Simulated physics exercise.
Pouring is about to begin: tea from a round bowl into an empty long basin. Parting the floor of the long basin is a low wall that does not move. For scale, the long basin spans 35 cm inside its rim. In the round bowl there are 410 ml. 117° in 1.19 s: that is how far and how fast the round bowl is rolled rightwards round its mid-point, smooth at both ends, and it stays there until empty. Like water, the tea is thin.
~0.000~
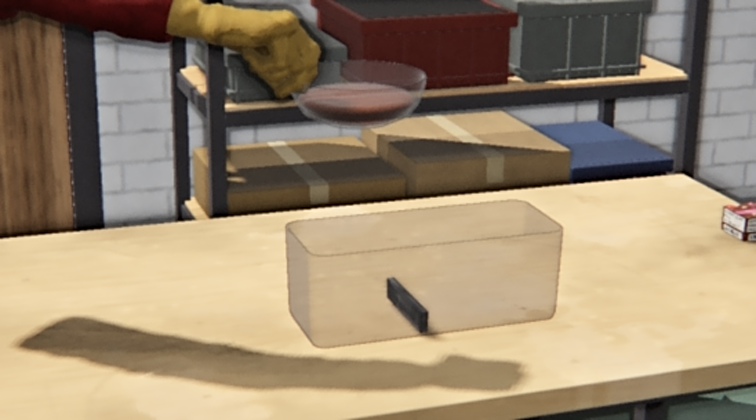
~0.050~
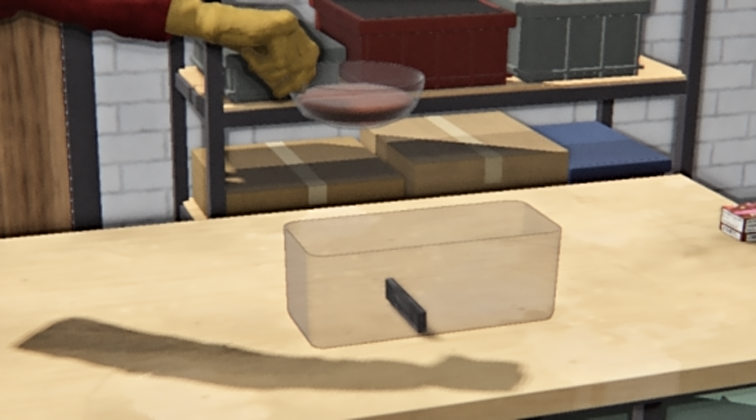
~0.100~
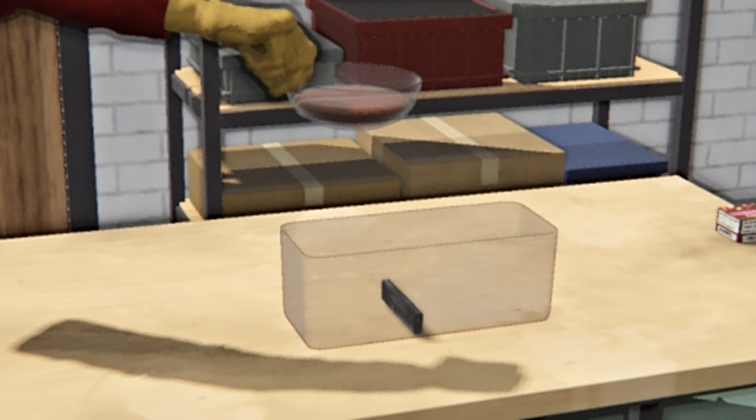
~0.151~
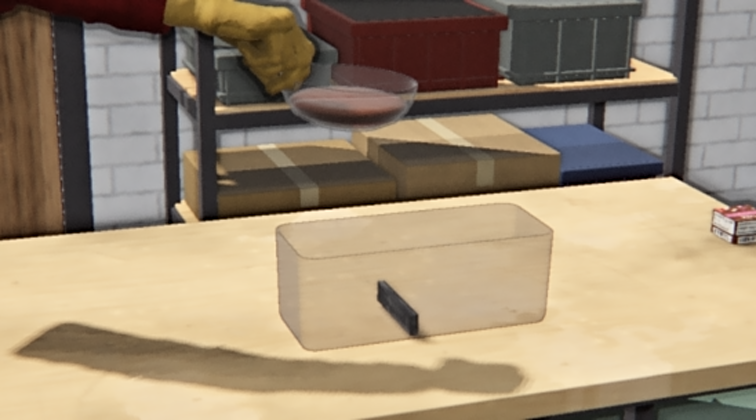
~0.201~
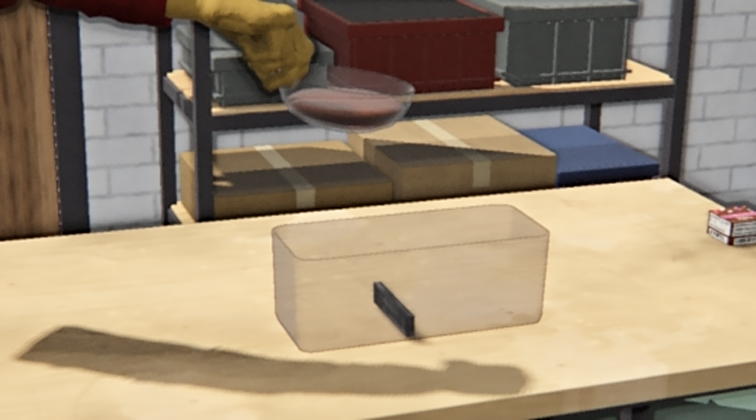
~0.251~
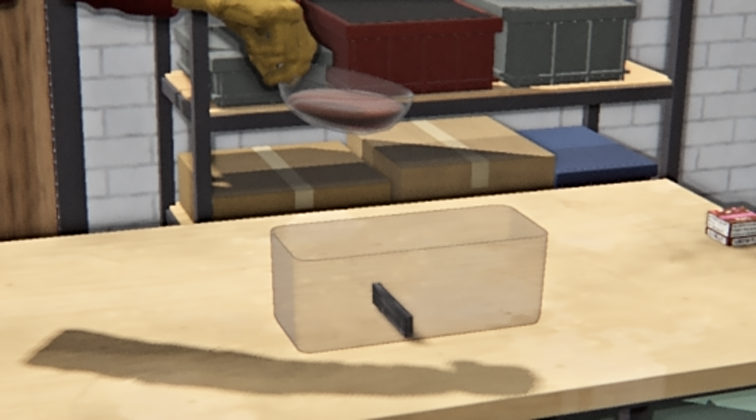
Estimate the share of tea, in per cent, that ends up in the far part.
About 86 per cent.
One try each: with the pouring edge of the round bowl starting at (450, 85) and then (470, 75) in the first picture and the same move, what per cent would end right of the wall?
I'd say 90 percent on the first go, 95 percent on the next.
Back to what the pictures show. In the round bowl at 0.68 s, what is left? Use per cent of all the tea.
At that time about 30 in a hundred parts are still held.
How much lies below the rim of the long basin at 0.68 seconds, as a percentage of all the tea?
Near 22 in a hundred.
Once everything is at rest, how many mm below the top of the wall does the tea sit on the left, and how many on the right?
It's around 28 mm on the left side and around 16 mm on the right side.
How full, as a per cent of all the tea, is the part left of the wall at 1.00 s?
I'd put it near 12 percent.
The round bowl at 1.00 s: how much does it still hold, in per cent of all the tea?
About 0 per cent.
Then, 0.68 s in, the tilt is 72° and 30 per cent is still to pour, 0 is left of the wall and 23 right of it.
Then, 1.00 s in, the tilt is 110° and 0 per cent is still to pour, 11 is left of the wall and 85 right of it.
Then, 1.33 s in, the tilt is 117° and 0 per cent is still to pour, 13 is left of the wall and 86 right of it.
Then, 1.69 s in, the tilt is 117° and 0 per cent is still to pour, 13 is left of the wall and 86 right of it.
Finally, 13 per cent lies left of the wall, 86 right of it and 1 outside.
